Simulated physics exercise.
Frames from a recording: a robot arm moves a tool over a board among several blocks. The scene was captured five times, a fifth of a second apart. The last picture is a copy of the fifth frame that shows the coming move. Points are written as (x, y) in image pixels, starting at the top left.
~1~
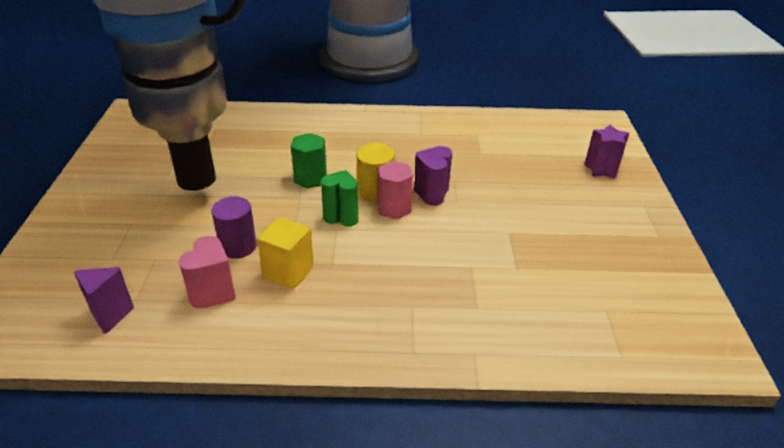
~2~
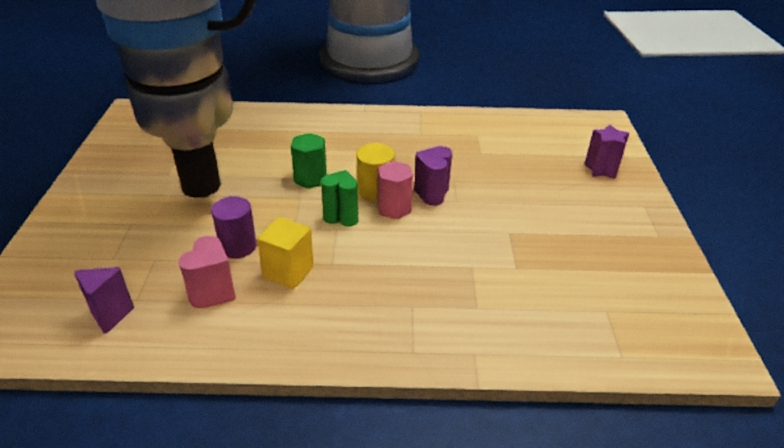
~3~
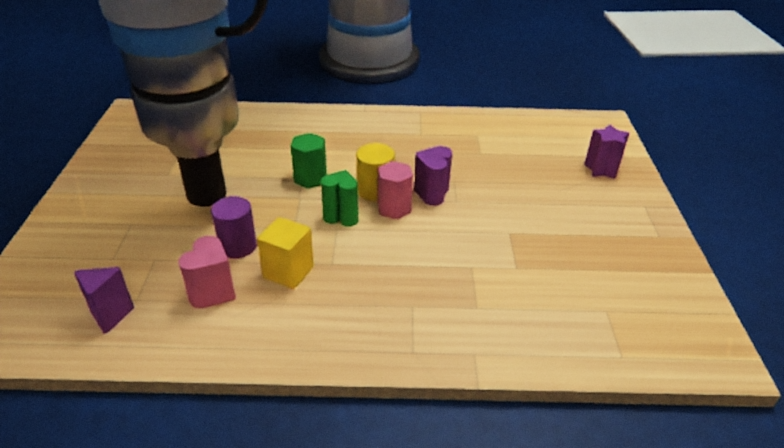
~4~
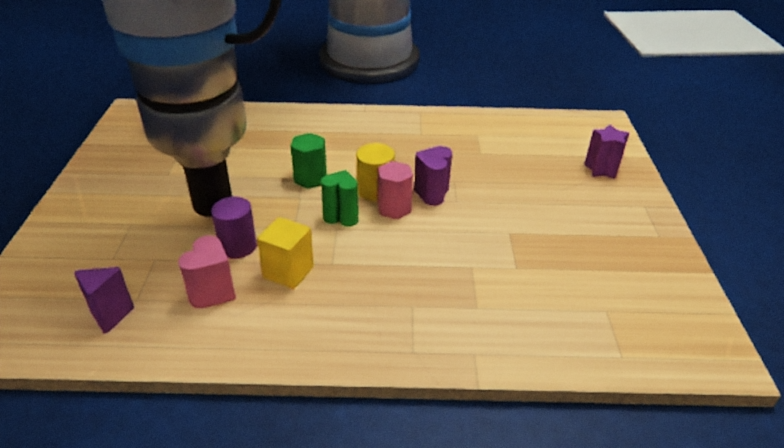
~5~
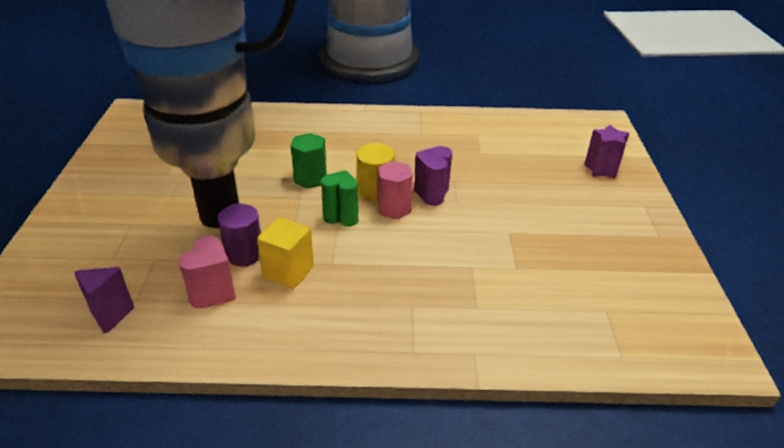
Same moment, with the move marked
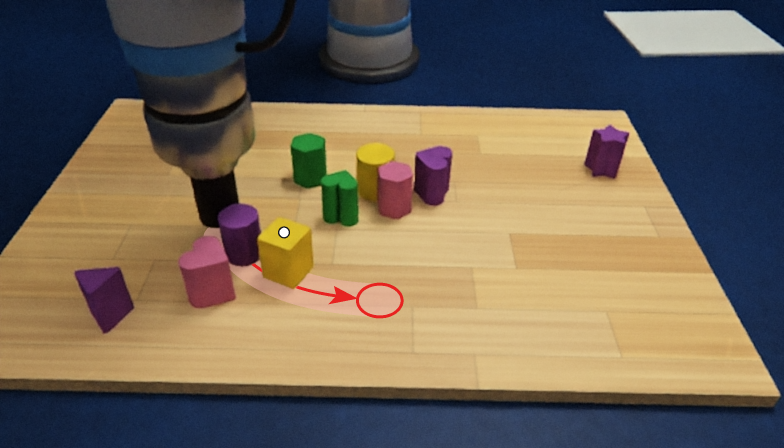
The video shows a robot arm moving its dark-tipped tool slowly toward the viewer and slightly right over a wooden board of colored blocks, then nudging a purple cylinder a little in that direction while the other blocks stay still.
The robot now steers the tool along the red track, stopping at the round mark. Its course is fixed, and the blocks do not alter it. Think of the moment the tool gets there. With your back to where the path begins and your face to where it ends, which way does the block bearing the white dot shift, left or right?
Leftward.
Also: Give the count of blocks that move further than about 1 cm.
The result: Two blocks.
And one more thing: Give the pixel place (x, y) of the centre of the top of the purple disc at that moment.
I'd guess (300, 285).
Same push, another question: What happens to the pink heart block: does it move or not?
It is still where it was.
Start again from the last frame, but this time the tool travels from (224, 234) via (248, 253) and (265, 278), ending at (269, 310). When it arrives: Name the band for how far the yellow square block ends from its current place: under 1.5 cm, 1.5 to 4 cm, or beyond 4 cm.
Between 1.5 and 4 cm.
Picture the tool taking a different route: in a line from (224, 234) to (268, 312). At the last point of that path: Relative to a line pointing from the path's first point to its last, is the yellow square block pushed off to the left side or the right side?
The shift is leftward.
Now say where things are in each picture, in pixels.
The first picture shows lower end of the tool at (197, 180), tops of blocks, pink heart block at (204, 253), purple disc at (231, 207), yellow square block at (284, 232).
The second picture shows tool at (202, 187), blocks as before.
The third picture shows tool at (207, 195), blocks as before.
The fourth picture shows tool at (213, 205), blocks as before.
The fifth picture shows tool at (221, 216), pink heart block at (204, 253), purple disc at (238, 215), yellow square block at (284, 232).
The drawn path runs from (224, 234) by way of (257, 267) and (312, 291) to (380, 300); the dot is on the yellow square block.
On the path given first. One third of the way, tool at (255, 249); purple disc at (269, 253); yellow square block at (310, 244), turned 45° anticlockwise.
Two thirds of the way, tool at (311, 273); purple disc at (297, 284); yellow square block at (361, 255), turned 65° anticlockwise.
At the end, tool at (380, 282); pink heart block not moved; purple disc at (300, 285); yellow square block at (431, 257), turned 85° anticlockwise.
